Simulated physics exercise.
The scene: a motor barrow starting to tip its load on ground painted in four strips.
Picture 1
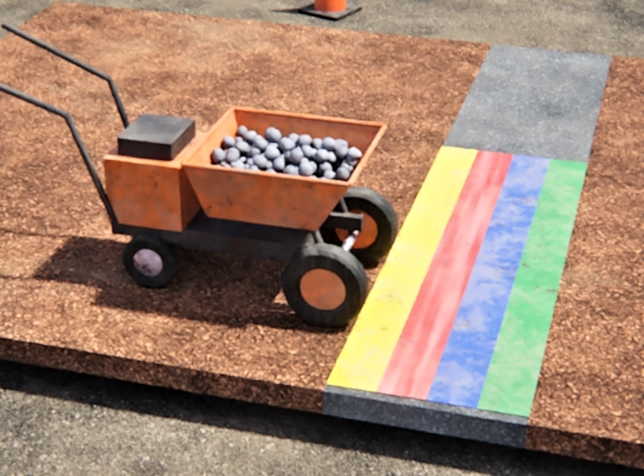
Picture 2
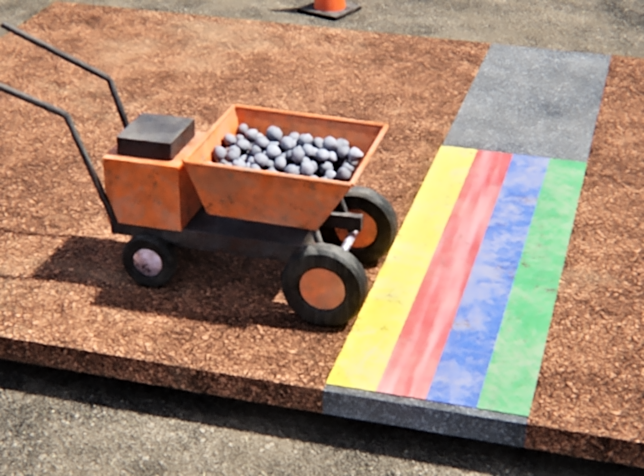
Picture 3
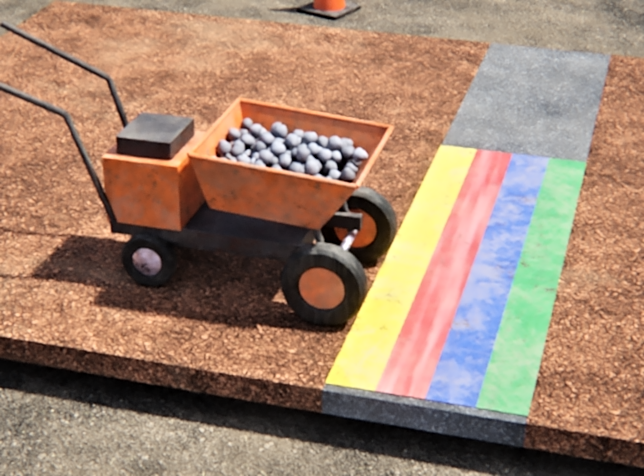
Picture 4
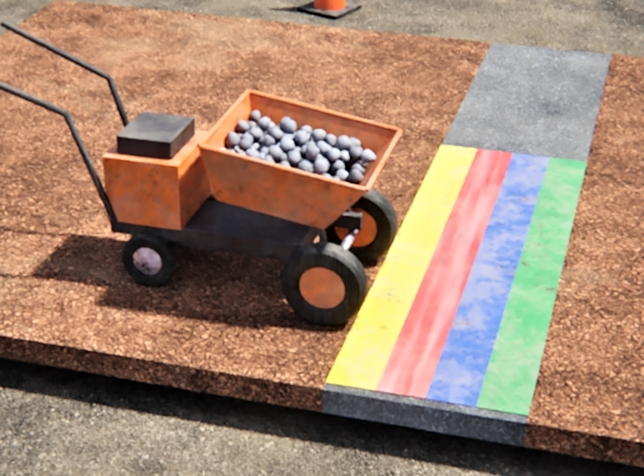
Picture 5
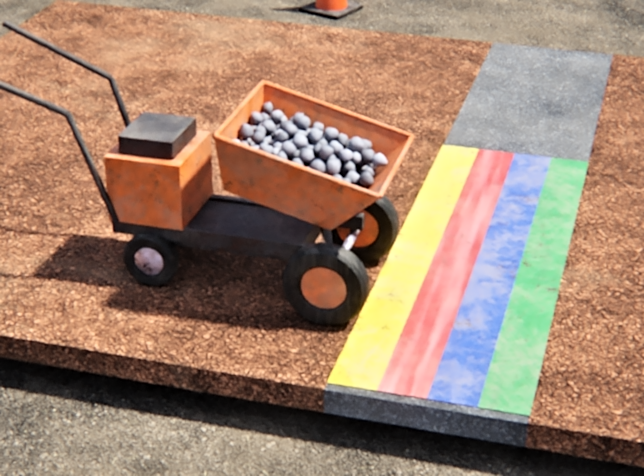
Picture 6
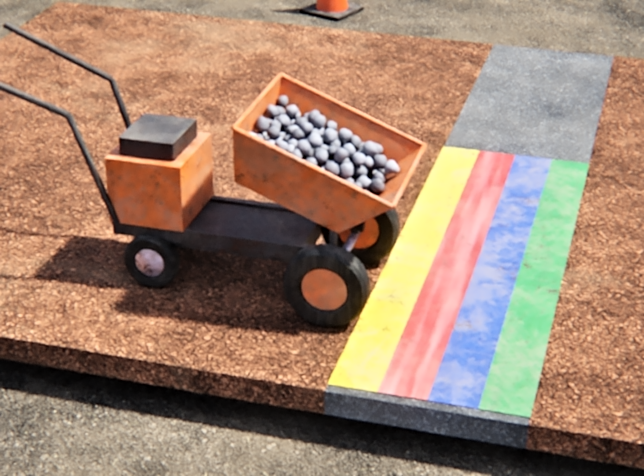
The orange skip of a small motor barrow, heaped with round grey cobbles, sits level beside ground painted in yellow, red, blue and green strips. It tilts slightly toward the strips, then more steeply, its back end rising clear of the dark chassis while the cobbles stay heaped inside and the wheels stay put.
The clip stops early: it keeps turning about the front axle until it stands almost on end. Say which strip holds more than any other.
The blue strip carries the most.
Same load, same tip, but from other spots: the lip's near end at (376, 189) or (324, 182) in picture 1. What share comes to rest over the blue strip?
The first gives 30 %, the second 30 %.
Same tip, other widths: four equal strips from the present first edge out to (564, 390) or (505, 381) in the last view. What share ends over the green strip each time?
About 20 and 30 per cent.
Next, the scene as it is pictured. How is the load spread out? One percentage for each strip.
Yellow strip: 0 %, red strip: 15 %, blue strip: 40 %, green strip: 30 %.
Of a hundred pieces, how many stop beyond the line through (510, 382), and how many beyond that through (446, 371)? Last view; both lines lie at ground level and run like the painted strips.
Roughly 30 per cent, and 80 per cent.
Soon, skip tipped steeply; all in the skip.
A while on, skip tipped right over; most in the skip; a small part over the blue strip; a stray few over the green strip; a stray few falling.
Towards the end, skip tipped right over; about a quarter in the skip; a stray few over the red strip; about a third over the blue strip; about a quarter over the green strip; a small part off the paint.
Finally, skip tipped right over; a stray few over the yellow strip; a small part over the red strip; about a third over the blue strip; about a quarter over the green strip; about a quarter off the paint.
